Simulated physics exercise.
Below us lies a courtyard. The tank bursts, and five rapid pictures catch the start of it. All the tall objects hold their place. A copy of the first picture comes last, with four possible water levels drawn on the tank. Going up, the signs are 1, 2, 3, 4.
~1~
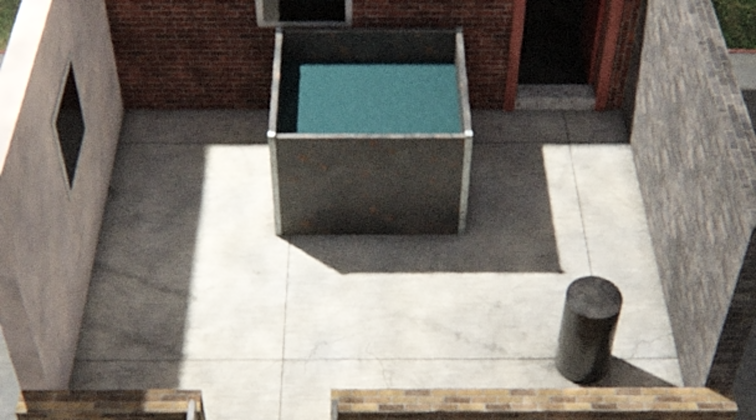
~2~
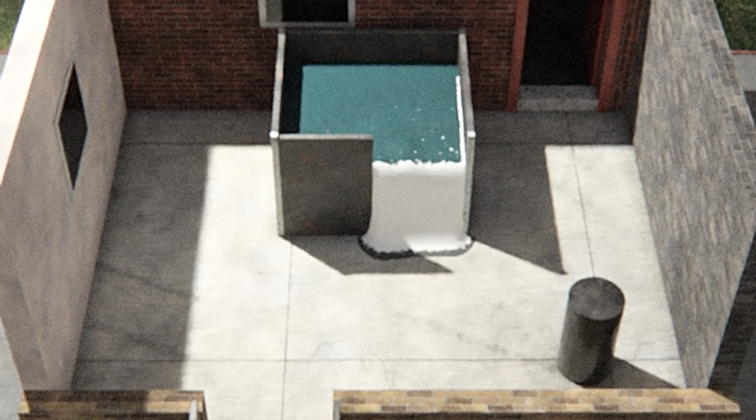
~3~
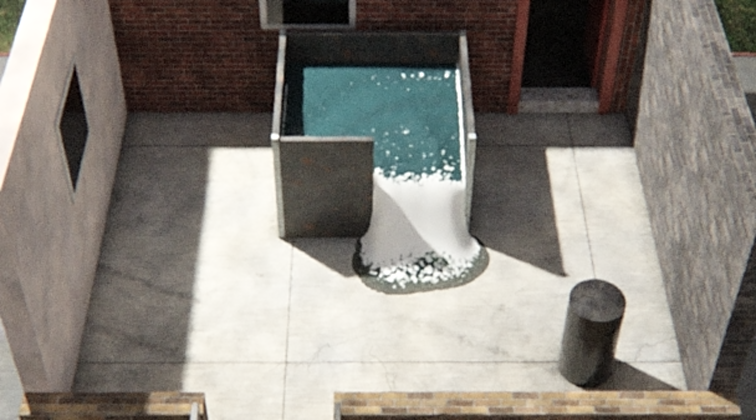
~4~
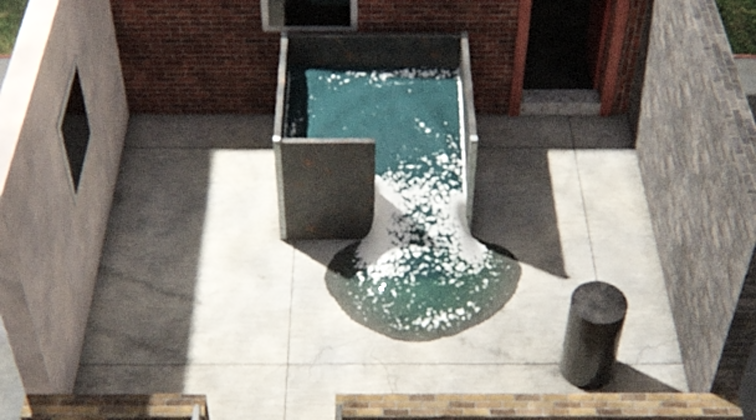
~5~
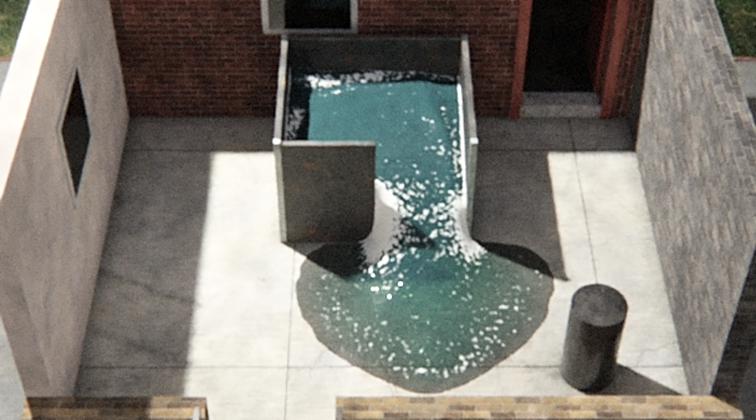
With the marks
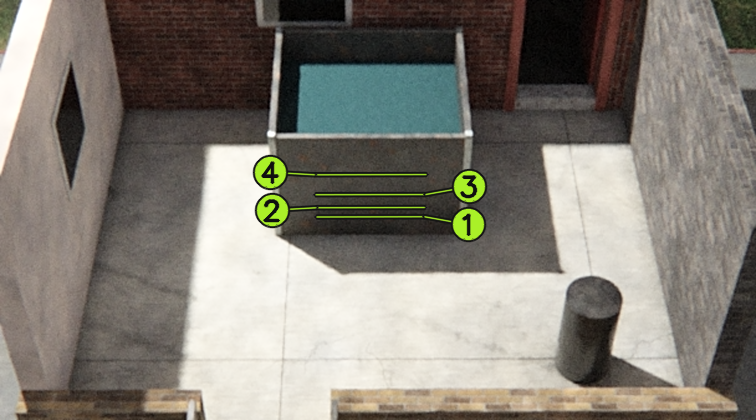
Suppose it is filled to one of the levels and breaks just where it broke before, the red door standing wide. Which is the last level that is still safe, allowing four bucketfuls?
Use level 4.
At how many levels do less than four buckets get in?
All of them.
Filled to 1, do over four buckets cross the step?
No, not at all.
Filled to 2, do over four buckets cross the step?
No, not at all.
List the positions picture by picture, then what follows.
Water in the tank at rest, its middle at (370, 108); foot of the red doorway at (554, 110); open gate at (266, 385).
Water covers 1 % of the ground and shows as far out as (369, 247).
Water covers 4 % of the ground and shows as far out as (382, 285).
Water covers 9 % of the ground and shows as far out as (410, 334).
Water covers 16 % of the ground and shows as far out as (353, 352).
On the marked copy, 1 at (370, 216); 2 at (370, 207); 3 at (370, 194); 4 at (370, 174); from the bottom up 1, 2, 3, 4.
If 1 is chosen, nothing gets over.
If 2 is chosen, nothing gets over.
If 3 is chosen, nothing gets over.
If 4 is chosen, a splash gets over, under a bucket.
